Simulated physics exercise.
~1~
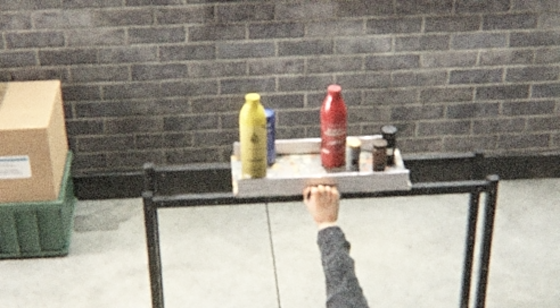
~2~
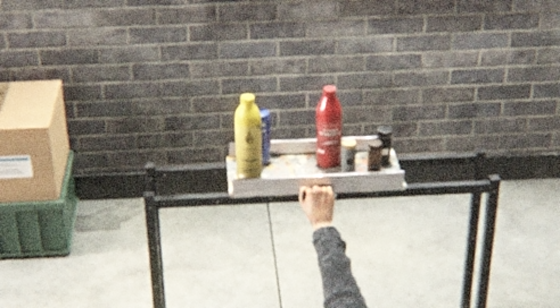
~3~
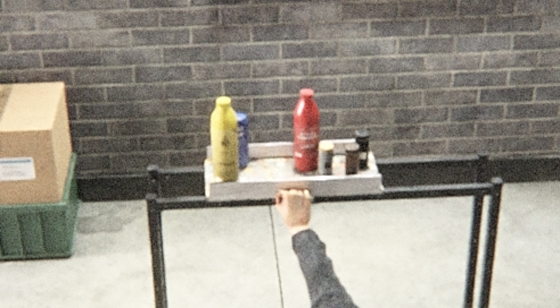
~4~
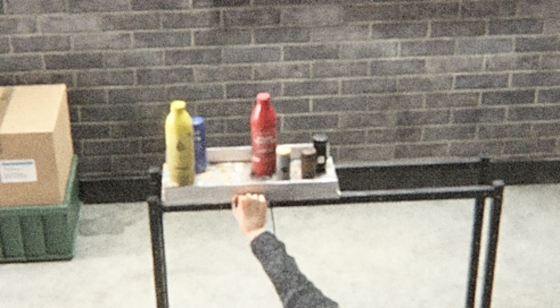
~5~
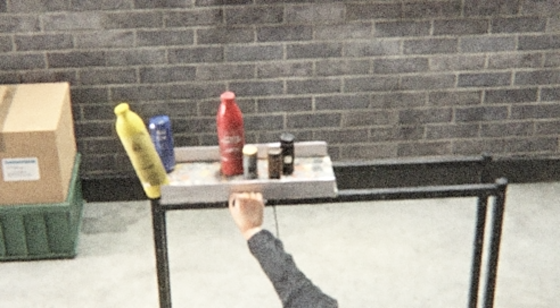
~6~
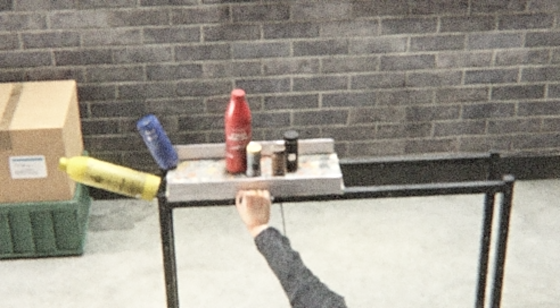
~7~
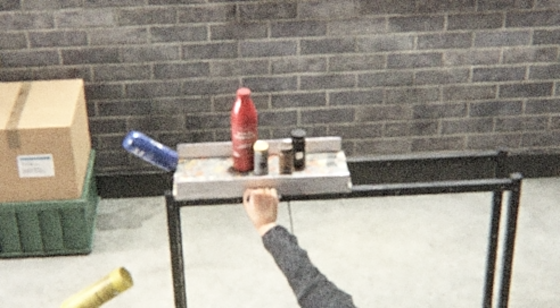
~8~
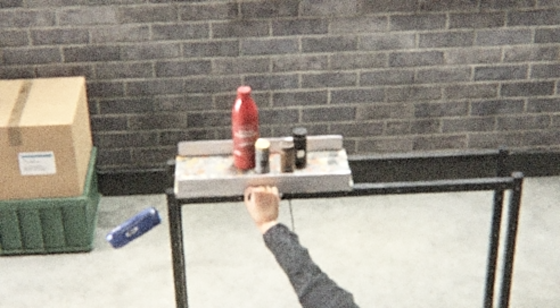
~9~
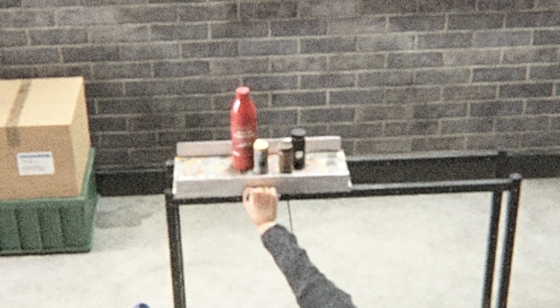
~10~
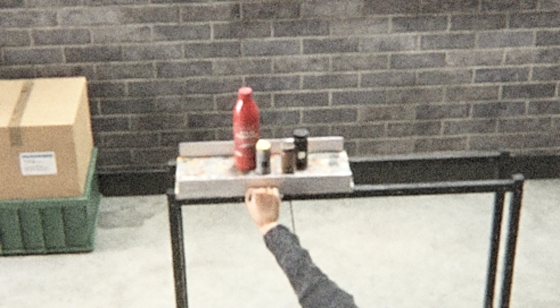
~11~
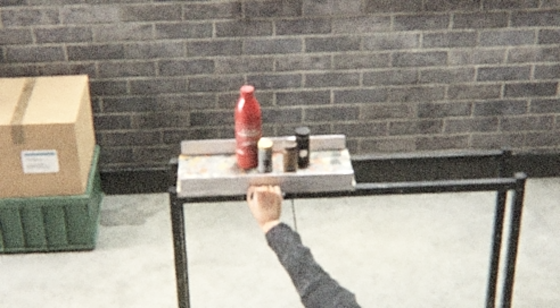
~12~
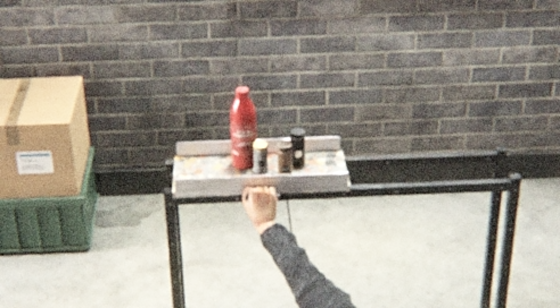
A hand-pulled tray slides left and stops, and the yellow bottle and blue can fall off.
